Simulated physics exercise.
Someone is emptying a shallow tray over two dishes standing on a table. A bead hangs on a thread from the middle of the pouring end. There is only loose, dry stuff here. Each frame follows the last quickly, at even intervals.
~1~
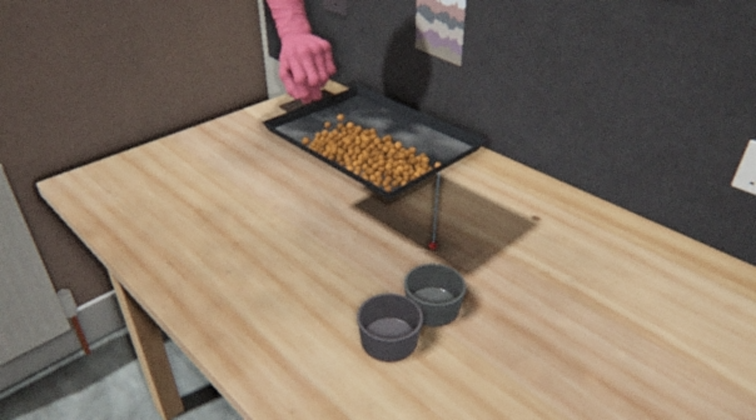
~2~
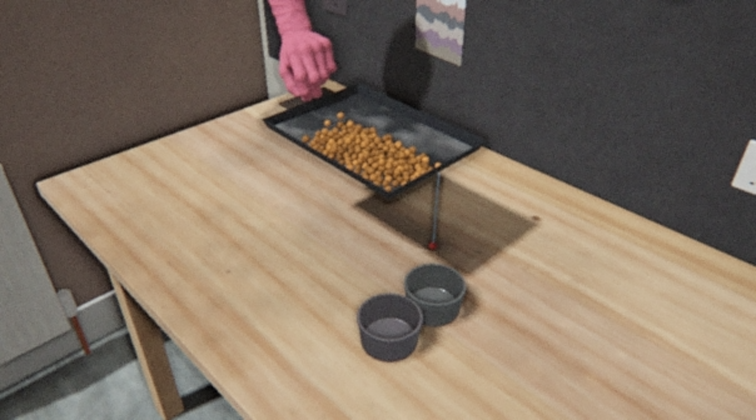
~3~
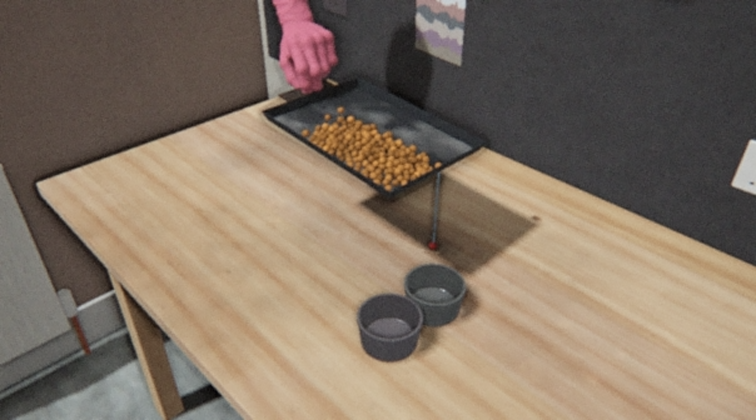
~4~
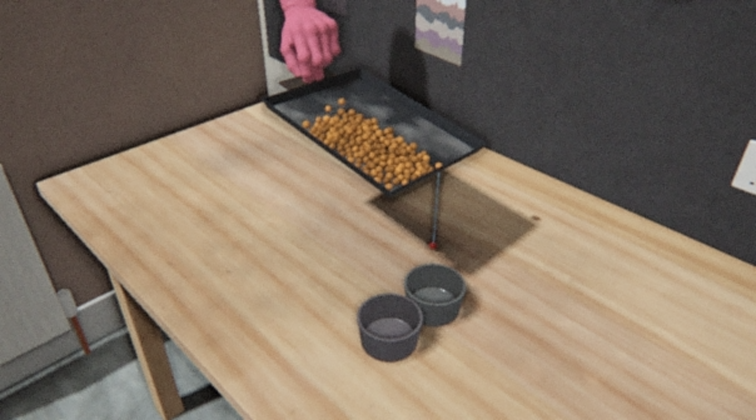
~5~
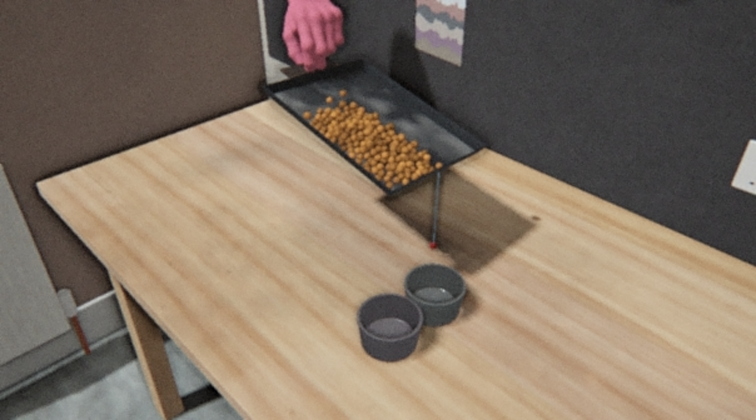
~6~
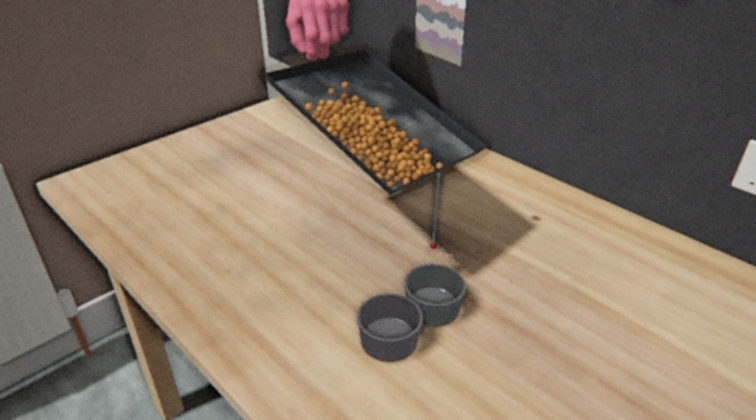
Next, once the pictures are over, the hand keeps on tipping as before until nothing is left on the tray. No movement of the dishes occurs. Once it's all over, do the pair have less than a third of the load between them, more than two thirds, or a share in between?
Most likely the dishes are going to collect a small share, below one third of the load.
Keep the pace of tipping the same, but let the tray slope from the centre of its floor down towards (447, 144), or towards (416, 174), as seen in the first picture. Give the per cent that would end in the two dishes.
About 0 and 70 per cent.
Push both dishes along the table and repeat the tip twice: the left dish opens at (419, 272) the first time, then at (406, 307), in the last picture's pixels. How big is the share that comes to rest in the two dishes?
Around 40 % followed by around 30 %.
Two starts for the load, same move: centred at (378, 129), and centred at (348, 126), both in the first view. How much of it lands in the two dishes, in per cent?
20 % and 10 %.
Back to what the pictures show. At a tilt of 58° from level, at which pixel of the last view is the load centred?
Near (437, 152).
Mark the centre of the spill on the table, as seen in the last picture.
Centre: Roughly (490, 271).
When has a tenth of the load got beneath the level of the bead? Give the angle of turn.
Tilt: Around 70 degrees.
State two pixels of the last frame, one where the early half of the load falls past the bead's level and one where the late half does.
Initially about (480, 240); subsequently about (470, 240).
Just after the last frame, tray tipped steeply; almost all on the tray; just a few outside both; about a tenth in the air.
A moment on, tray tipped right over; roughly a quarter on the tray; about a tenth in the right dish; roughly half outside both; roughly a quarter in the air.
Further on, tray tipped past a quarter turn; roughly a quarter in the right dish; the larger part outside both.
When it is over, tray tipped past a quarter turn; not one in the left dish; roughly a quarter in the right dish; the larger part outside both.
